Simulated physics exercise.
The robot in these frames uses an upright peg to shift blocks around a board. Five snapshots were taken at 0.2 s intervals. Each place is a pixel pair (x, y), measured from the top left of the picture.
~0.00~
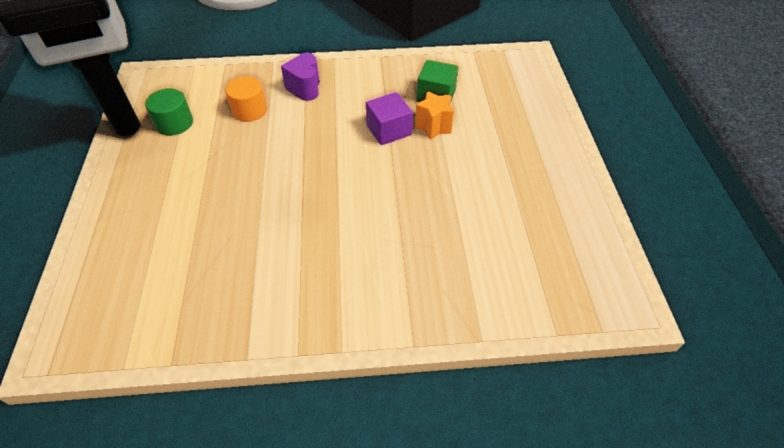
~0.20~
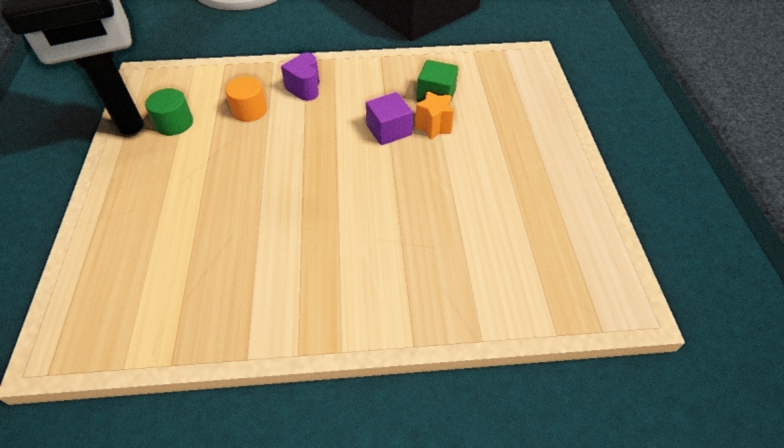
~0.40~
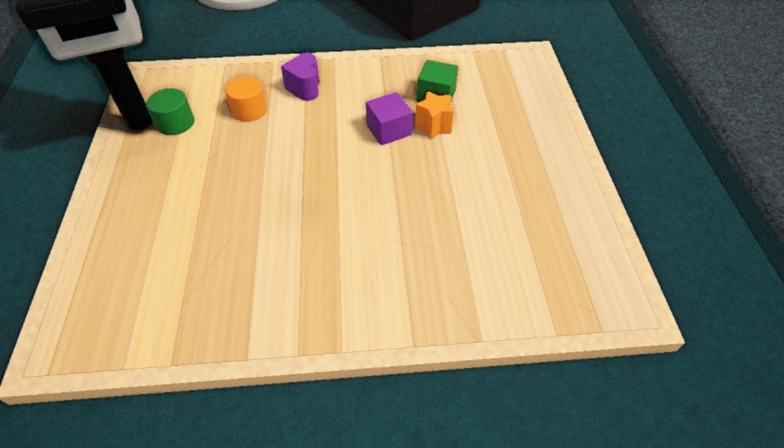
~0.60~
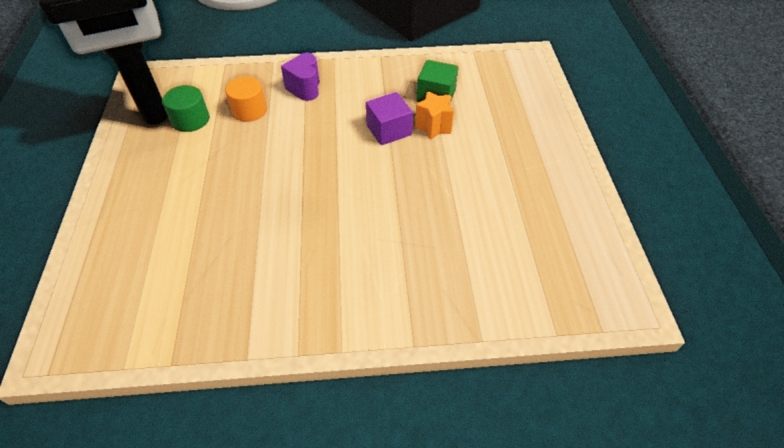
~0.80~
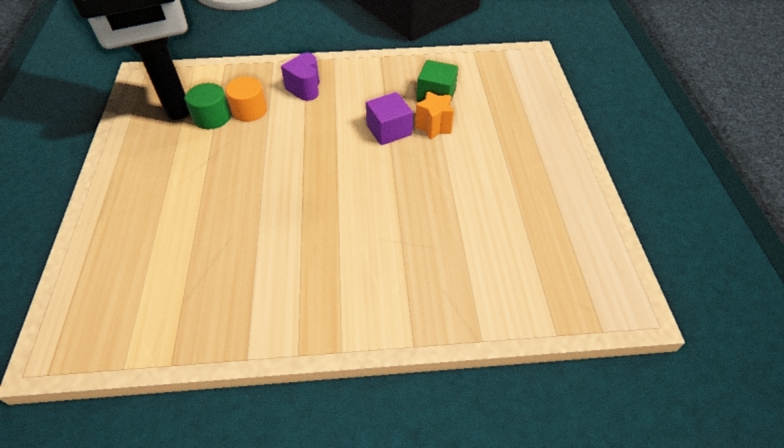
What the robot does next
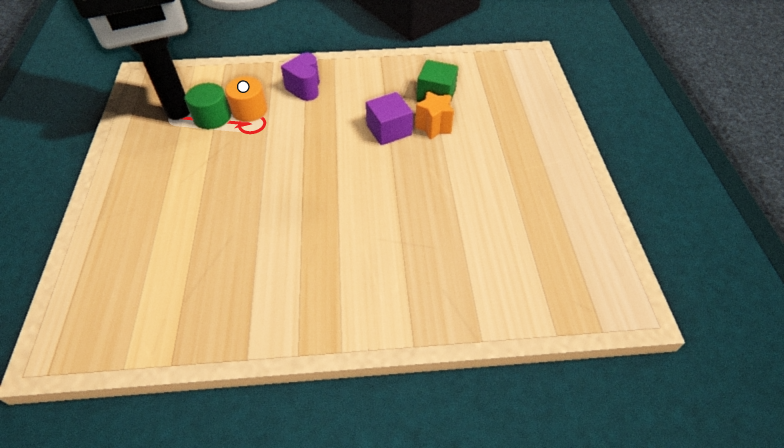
A robot arm with a black peg moved right along the top left of a wooden board and pushed the green cylinder up beside the orange one, while the other blocks stayed still.
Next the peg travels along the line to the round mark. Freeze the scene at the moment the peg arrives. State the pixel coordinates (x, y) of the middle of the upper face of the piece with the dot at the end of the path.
Near (305, 82).
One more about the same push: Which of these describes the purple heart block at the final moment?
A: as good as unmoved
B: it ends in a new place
I'll go with B - it ends in a new place.
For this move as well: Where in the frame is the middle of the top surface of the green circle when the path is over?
I expect it at (278, 101).
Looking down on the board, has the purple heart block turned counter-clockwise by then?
Final answer: Yes.
The line goes in a line from (181, 118) to (252, 124); the dot is on the orange circle.
Halfway along, peg at (215, 115); green circle at (242, 95); orange circle at (277, 82).
At the end, peg at (250, 118); green circle at (278, 101); orange circle at (305, 82); purple heart block at (309, 60), turned 20° anticlockwise.
